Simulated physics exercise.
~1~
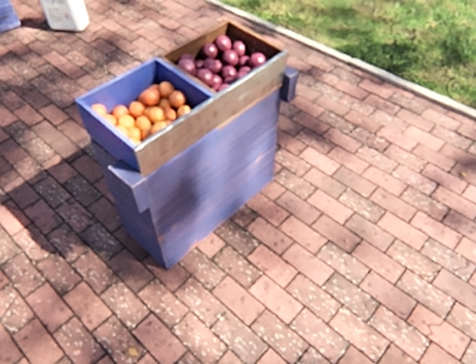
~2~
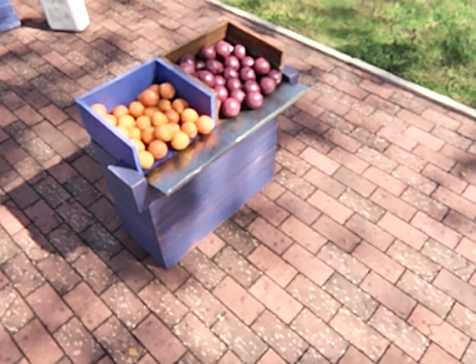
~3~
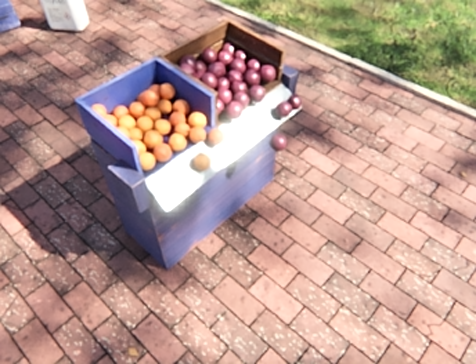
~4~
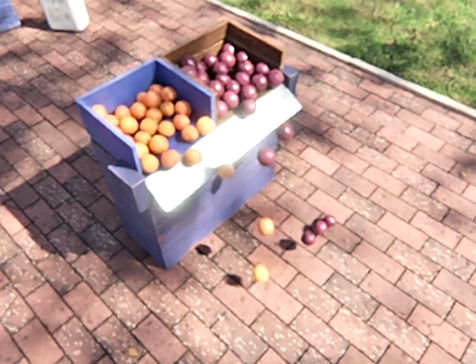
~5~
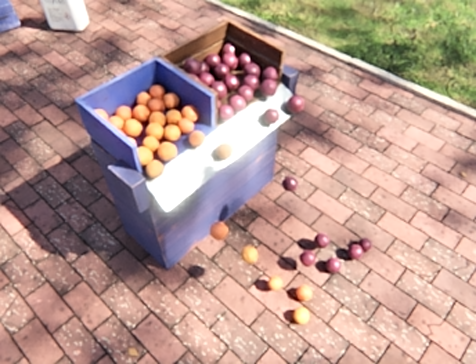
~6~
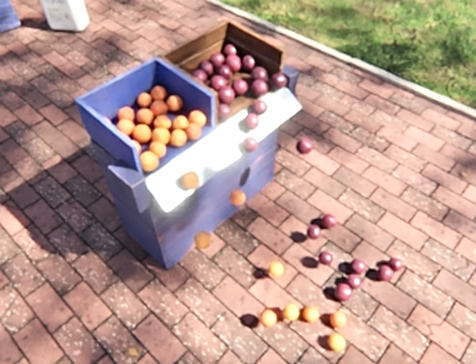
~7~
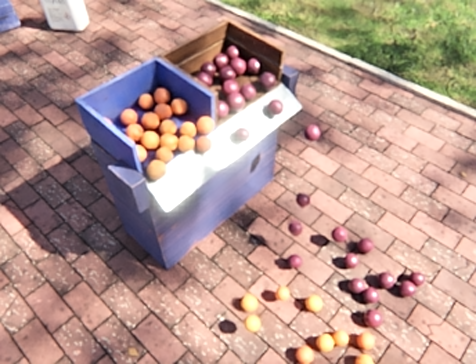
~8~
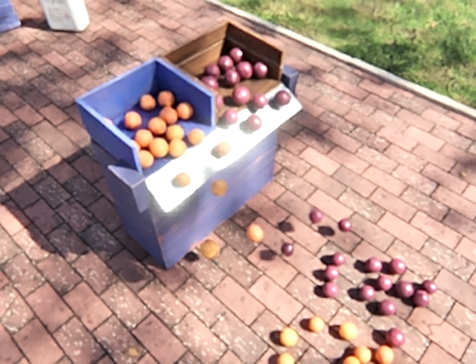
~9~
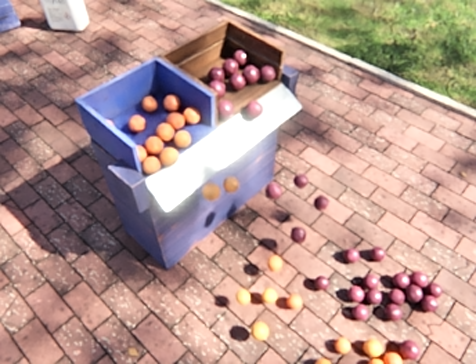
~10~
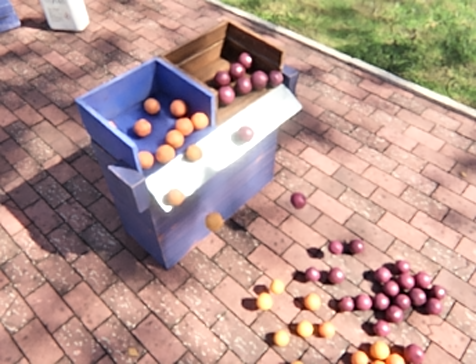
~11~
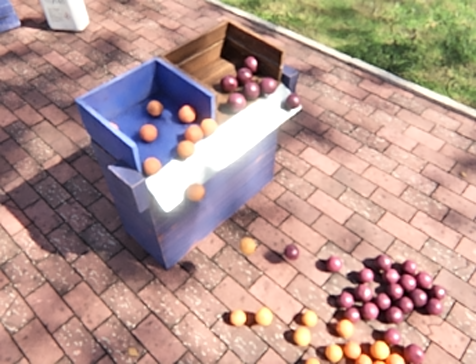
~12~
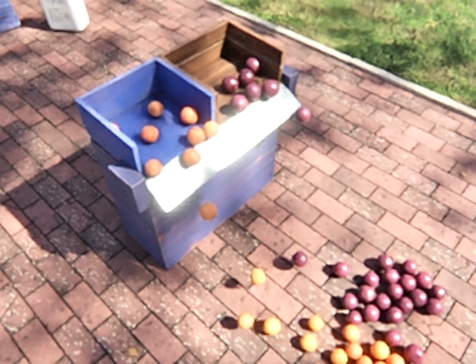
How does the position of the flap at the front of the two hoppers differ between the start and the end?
At the start the flap stands upright across the front of the hoppers, and by the end it has swung outward and over so that it is upside down, sloping downward below their open fronts.
